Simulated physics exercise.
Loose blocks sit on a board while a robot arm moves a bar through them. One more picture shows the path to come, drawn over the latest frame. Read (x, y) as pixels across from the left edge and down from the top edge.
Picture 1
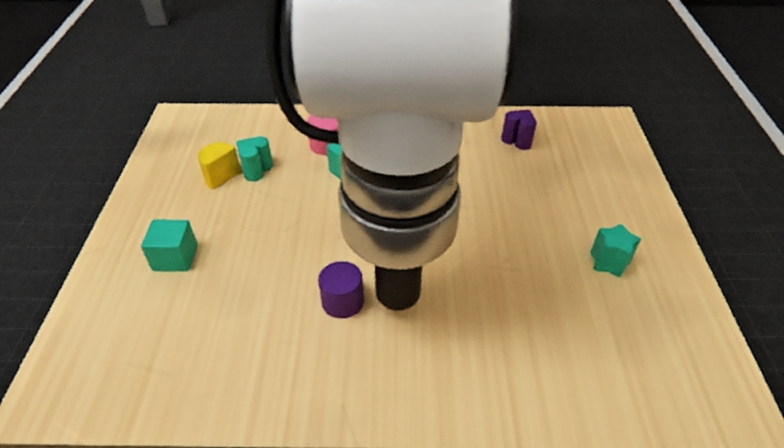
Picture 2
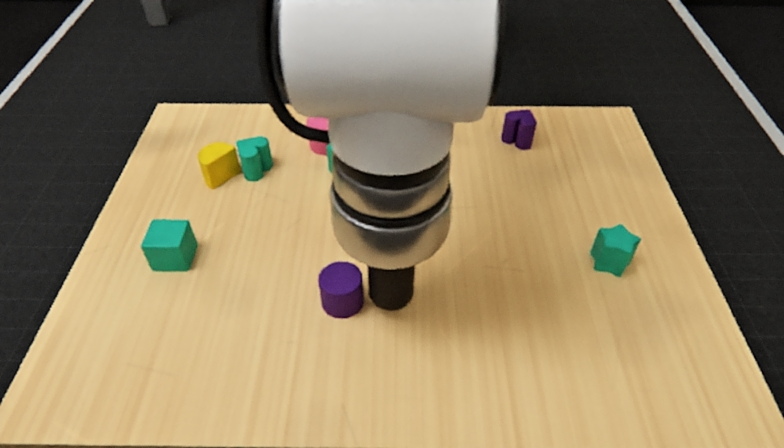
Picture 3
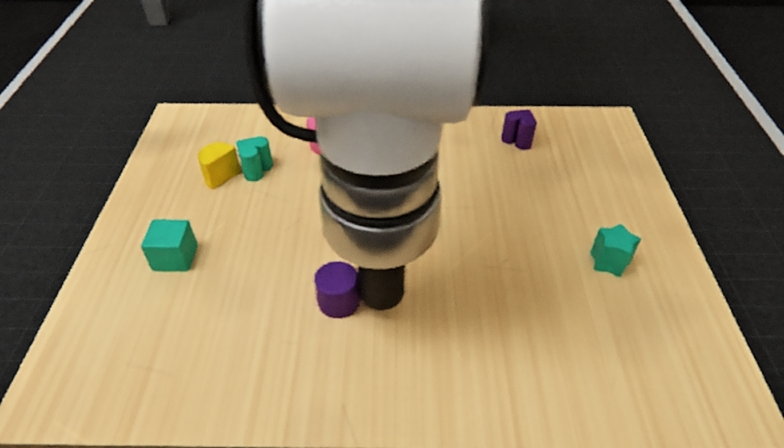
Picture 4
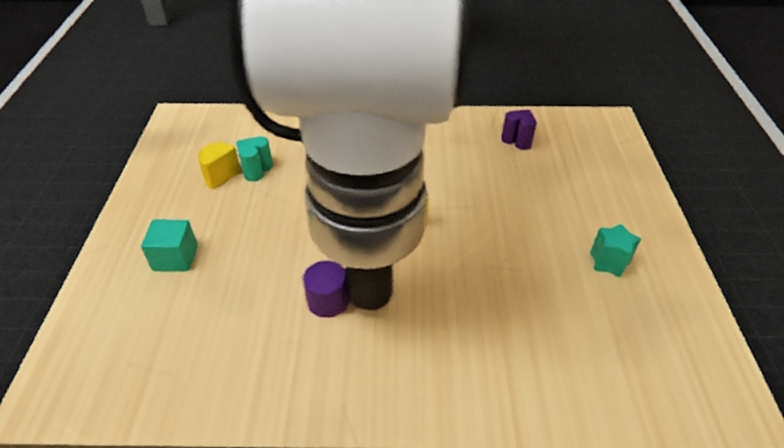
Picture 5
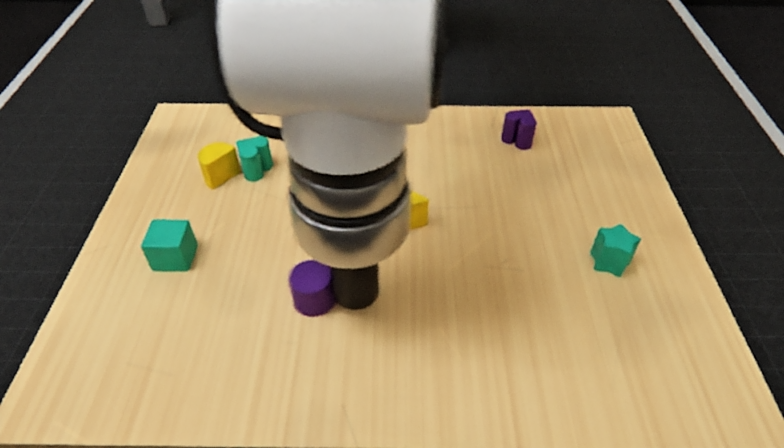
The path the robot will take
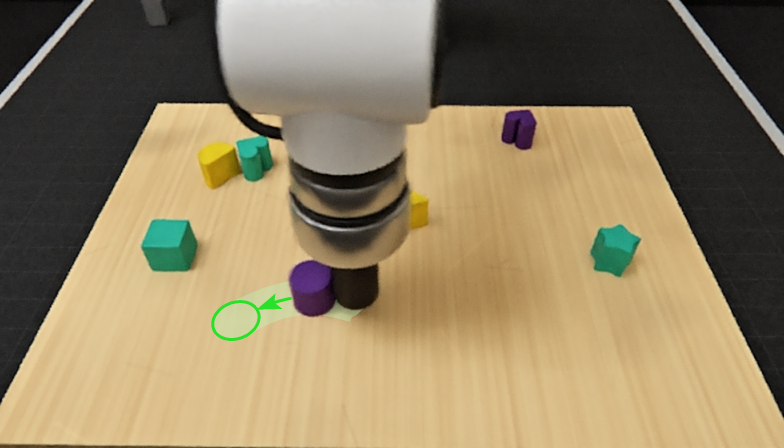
In the video, a robot arm lowers a dark bar onto a wooden board scattered with colored blocks and moves it slowly left until it meets a purple disc, then pushes the disc a short way left.
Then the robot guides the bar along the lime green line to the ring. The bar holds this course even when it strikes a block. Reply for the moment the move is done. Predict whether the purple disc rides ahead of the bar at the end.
In the end it is beside or behind the bar.
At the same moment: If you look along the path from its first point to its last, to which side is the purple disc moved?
That's a shift to the right.
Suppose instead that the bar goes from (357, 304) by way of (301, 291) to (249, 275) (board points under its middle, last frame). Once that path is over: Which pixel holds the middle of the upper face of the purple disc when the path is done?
Its top middle: (200, 268).
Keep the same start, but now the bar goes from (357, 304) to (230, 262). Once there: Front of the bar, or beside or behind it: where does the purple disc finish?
Slid away.
The line goes from (357, 304) by way of (317, 297) and (276, 302) to (236, 320).
The first path, step by step. One third of the way, bar (315, 286); purple disc (267, 271).
Two thirds of the way, bar (273, 292); purple disc (226, 271).
At the end, bar (233, 310); turquoise square piece unmoved; purple disc (198, 273).
